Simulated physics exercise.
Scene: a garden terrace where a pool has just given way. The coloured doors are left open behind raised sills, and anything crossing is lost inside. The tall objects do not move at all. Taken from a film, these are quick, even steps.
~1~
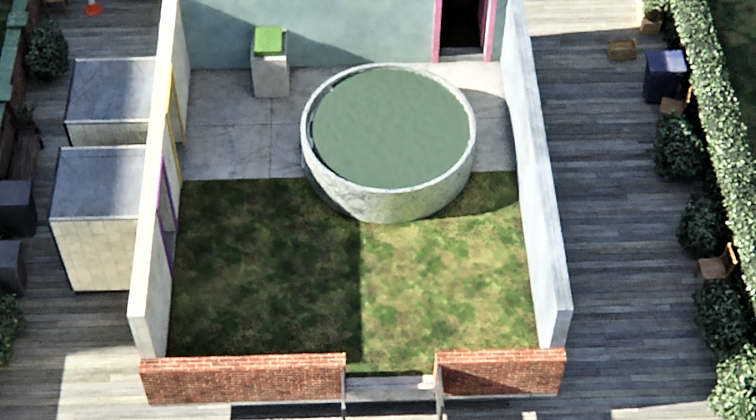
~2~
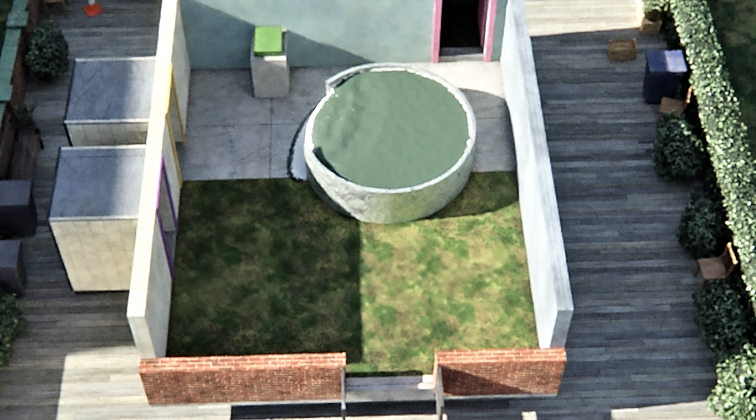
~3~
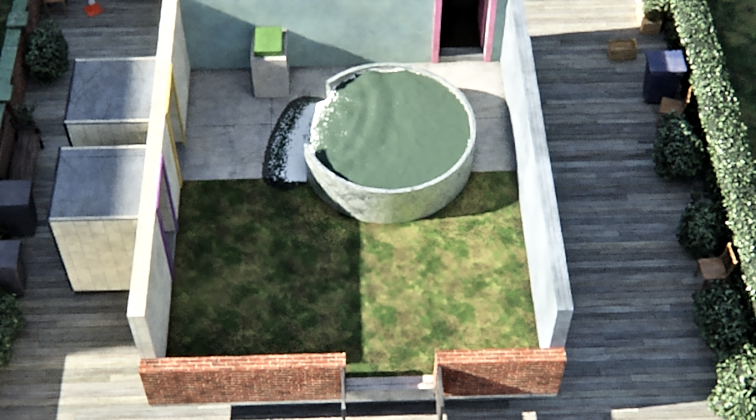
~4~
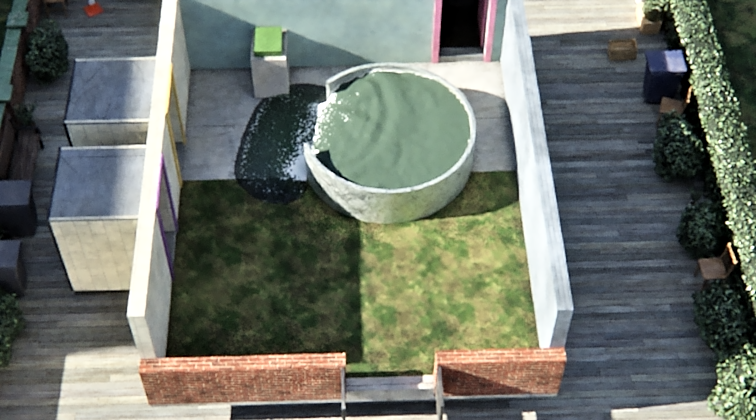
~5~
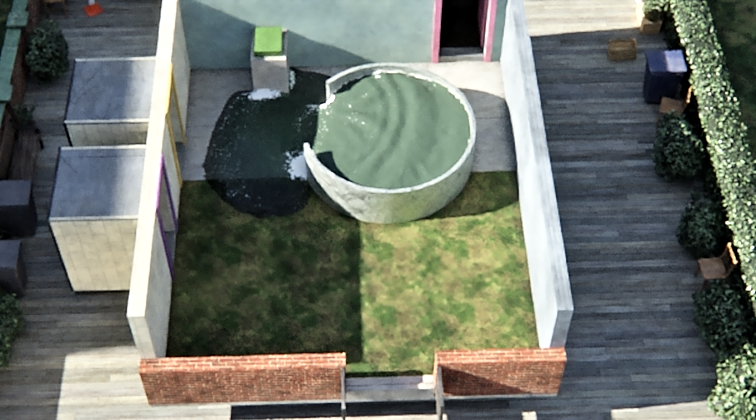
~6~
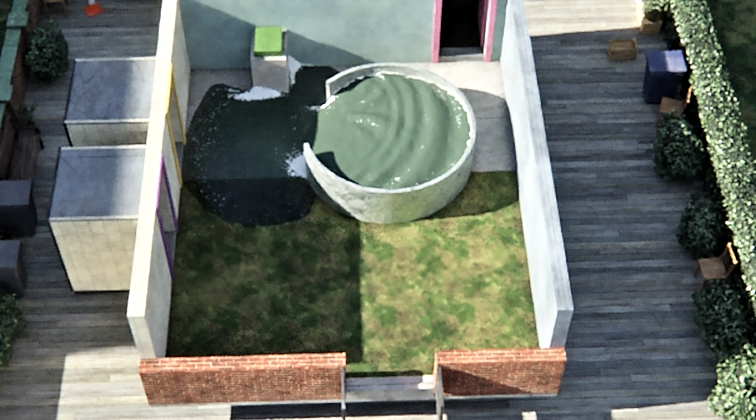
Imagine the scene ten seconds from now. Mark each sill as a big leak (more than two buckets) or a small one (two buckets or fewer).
Yellow door: Big; pink door: Small; purple door: Big.
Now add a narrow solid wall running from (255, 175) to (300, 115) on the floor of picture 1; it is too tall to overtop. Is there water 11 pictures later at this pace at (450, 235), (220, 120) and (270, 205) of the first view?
Listed order: Spared, swamped, swamped.
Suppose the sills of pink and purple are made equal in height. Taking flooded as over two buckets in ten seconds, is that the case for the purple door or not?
Note - purple door: Safe.
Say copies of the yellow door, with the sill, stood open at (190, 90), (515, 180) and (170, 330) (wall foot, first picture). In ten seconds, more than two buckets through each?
Taking each in turn: Runs above, then runs below, then runs above.
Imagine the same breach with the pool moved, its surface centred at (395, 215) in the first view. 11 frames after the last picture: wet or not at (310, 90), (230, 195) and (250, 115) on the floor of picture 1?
So, in the order given, I'd say unaffected, soaked through, soaked through.
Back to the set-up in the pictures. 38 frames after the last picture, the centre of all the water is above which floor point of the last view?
Roughly (305, 187) in the last picture.
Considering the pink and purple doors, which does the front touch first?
My pick is the purple door.
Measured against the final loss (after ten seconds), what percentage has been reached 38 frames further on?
Around 75 percent.
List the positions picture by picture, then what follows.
The round pool at (388, 128) is whole and still, in the first picture.
The front is at (305, 180), out from the gap at (309, 134), in the second picture.
The front is at (275, 183), out from the gap at (309, 134), in the third picture.
The front is at (258, 194), out from the gap at (309, 136), in the fourth picture.
The front is at (212, 180), out from the gap at (309, 136), in the fifth picture.
The front is at (183, 163), out from the gap at (309, 135), in the sixth picture.
A moment on, water covers 25 % of the floor; the yellow door far over two buckets in, the pink door not reached, the purple door not reached.
Next, water covers 35 % of the floor; the yellow door far over two buckets in, the pink door not reached, the purple door wet at the sill, nothing in.
Then, water covers 50 % of the floor; the yellow door far over two buckets in, the pink door wet at the sill, nothing in, the purple door under two buckets in.
Later, water covers 75 % of the floor; the yellow door far over two buckets in, the pink door wet at the sill, nothing in, the purple door over two buckets in.
In the end, water covers 100 % of the floor; the yellow door far over two buckets in, the pink door wet at the sill, nothing in, the purple door far over two buckets in.
